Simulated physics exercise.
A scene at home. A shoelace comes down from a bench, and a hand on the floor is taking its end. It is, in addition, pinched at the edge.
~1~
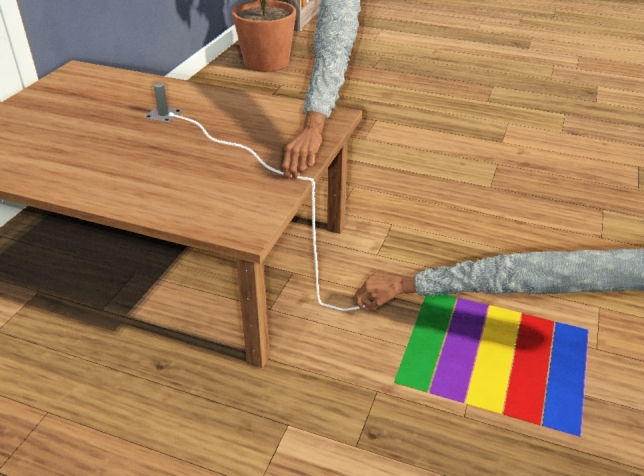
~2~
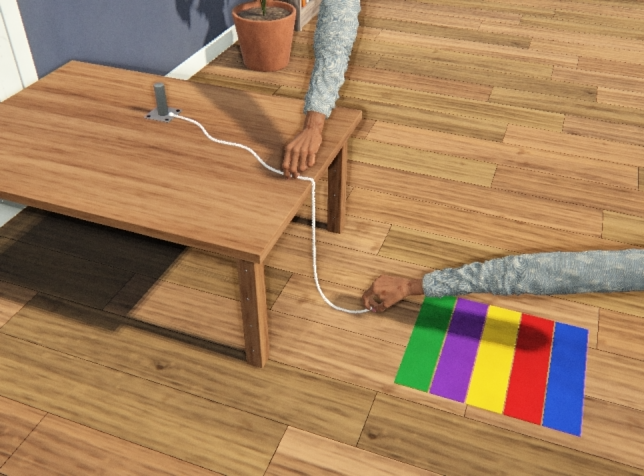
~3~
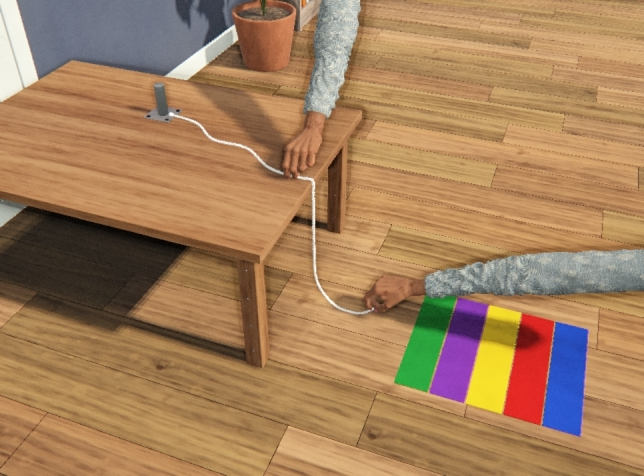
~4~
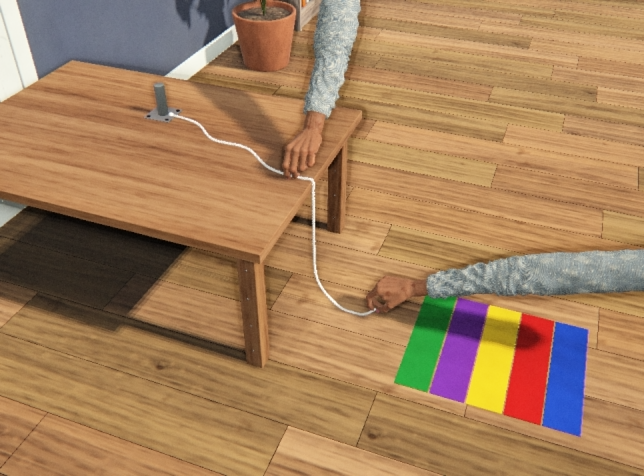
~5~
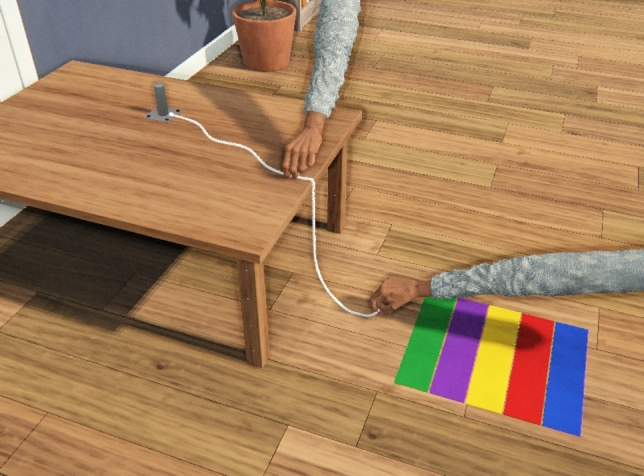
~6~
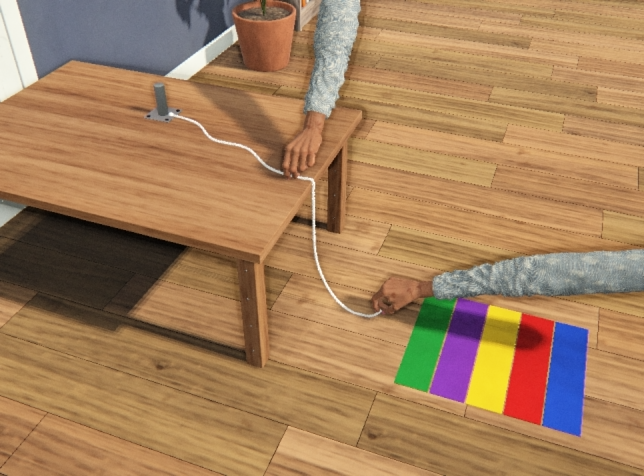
A hand on the floor draws the shoelace's end slightly right beside the colored stripes.
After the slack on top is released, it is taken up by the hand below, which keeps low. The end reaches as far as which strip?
As far as the purple strip.
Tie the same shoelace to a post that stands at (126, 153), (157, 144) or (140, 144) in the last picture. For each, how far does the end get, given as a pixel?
Going by the last picture, roughly (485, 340), (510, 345) and (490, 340).
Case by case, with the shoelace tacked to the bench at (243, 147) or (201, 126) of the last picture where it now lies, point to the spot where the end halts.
Roughly (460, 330) and (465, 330).
Early on, end near (409, 318); short of the strips.
Midway, end near (444, 327); over green.
At the end of the slack, end near (465, 332); over purple. Over purple.
